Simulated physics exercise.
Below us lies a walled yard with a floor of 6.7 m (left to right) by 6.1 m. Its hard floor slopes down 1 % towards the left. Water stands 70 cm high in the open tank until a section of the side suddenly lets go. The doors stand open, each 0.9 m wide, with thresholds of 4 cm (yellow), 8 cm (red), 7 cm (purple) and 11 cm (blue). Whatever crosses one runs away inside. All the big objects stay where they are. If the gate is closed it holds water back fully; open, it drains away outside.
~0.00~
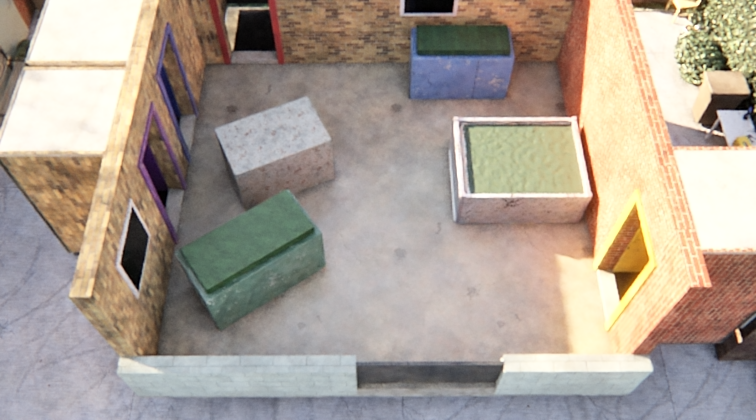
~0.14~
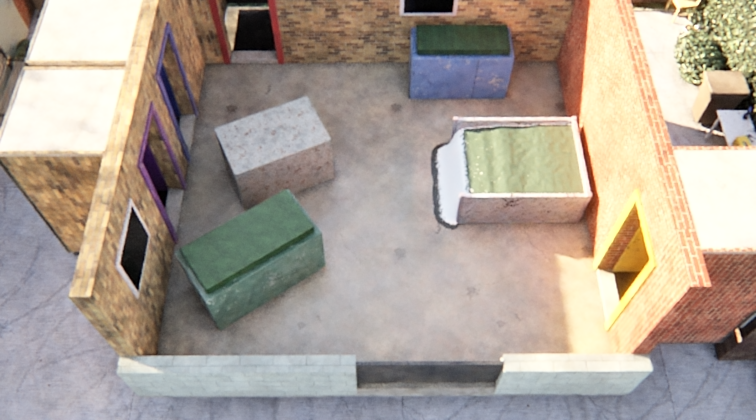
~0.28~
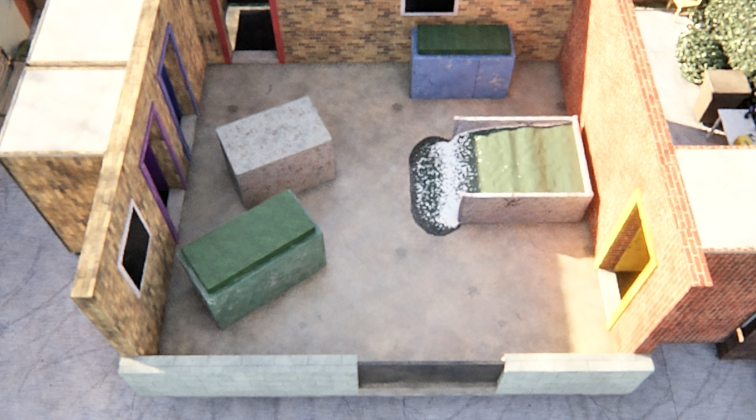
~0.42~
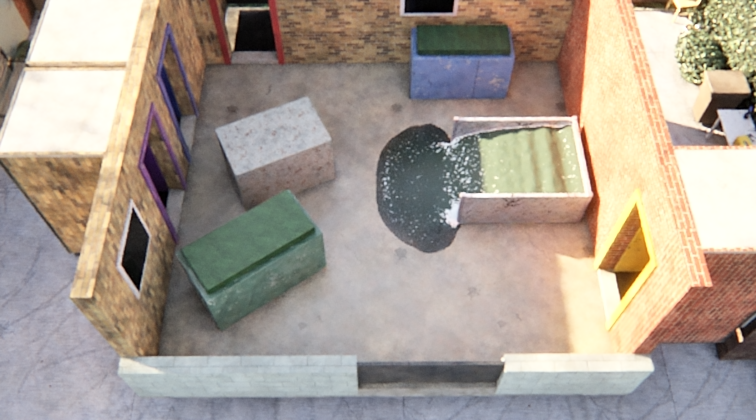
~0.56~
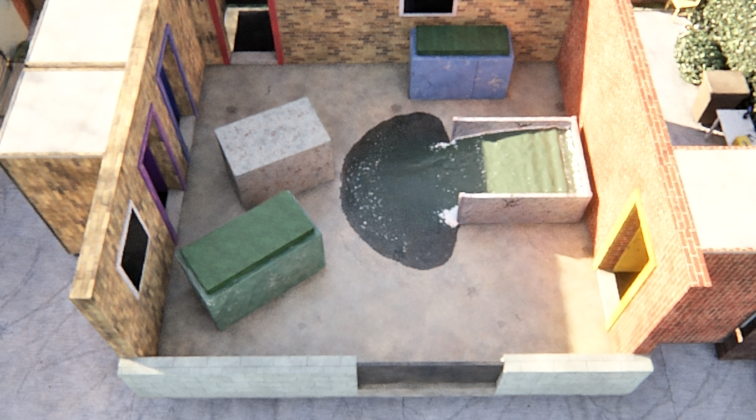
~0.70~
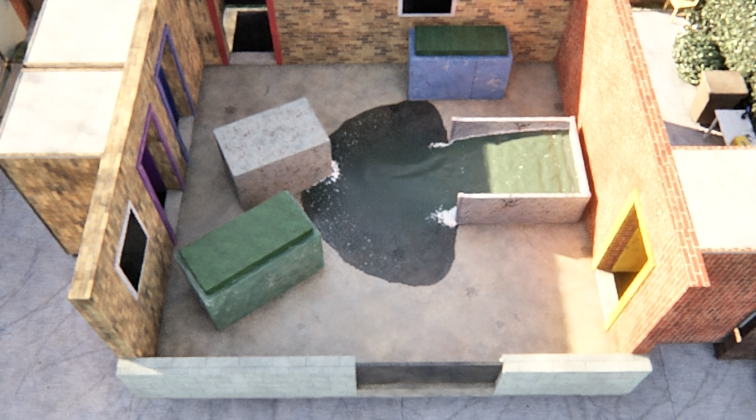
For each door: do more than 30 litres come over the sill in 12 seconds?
Door by door: At the yellow door it stays under the limit; at the red door it passes the limit; at the purple door it passes the limit; at the blue door it does not reach the limit.
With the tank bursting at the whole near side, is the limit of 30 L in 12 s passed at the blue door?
Against that limit: Blue under.
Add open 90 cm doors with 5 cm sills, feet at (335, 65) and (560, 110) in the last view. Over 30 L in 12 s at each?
In turn: Past it, below.
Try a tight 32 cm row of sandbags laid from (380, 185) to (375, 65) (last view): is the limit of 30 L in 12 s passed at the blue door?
Against that limit: Blue under.
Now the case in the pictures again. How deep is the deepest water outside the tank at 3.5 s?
About 24 cm.
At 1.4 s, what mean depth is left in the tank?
Roughly 32 cm on average.
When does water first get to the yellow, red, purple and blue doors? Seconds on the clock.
Yellow 7.0 s, red 1.8 s, purple 1.6 s, blue 3.2 s.
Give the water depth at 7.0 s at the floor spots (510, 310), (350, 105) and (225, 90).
In that order: 3, 3 and 8 cm.
After 1.4 s water covers 35 % of the floor and is deepest (36 cm) near (333, 170); yellow door not reached, red door not reached, purple door not reached, blue door not reached.
After 2.2 s water covers 50 % of the floor and is deepest (32 cm) near (310, 215); yellow door not reached, red door 17 cm at the sill, 6 L in, purple door 9 cm at the sill, 10 L in, blue door not reached.
After 3.5 s water covers 60 % of the floor and is deepest (24 cm) near (202, 78); yellow door not reached, red door 11 cm at the sill, 33 L in, purple door 10 cm at the sill, 33 L in, blue door 10 cm at the sill, 0 L in.
After 7.0 s water covers 80 % of the floor and is deepest (16 cm) near (170, 275); yellow door not reached, red door 9 cm at the sill, 52 L in, purple door 11 cm at the sill, 69 L in, blue door 7 cm at the sill, 0 L in.
After 12.0 s water covers 95 % of the floor and is deepest (8 cm) near (154, 376); yellow door 7 cm at the sill, 10 L in, red door 7 cm at the sill, 54 L in, purple door 7 cm at the sill, 89 L in, blue door 8 cm at the sill, 1 L in.
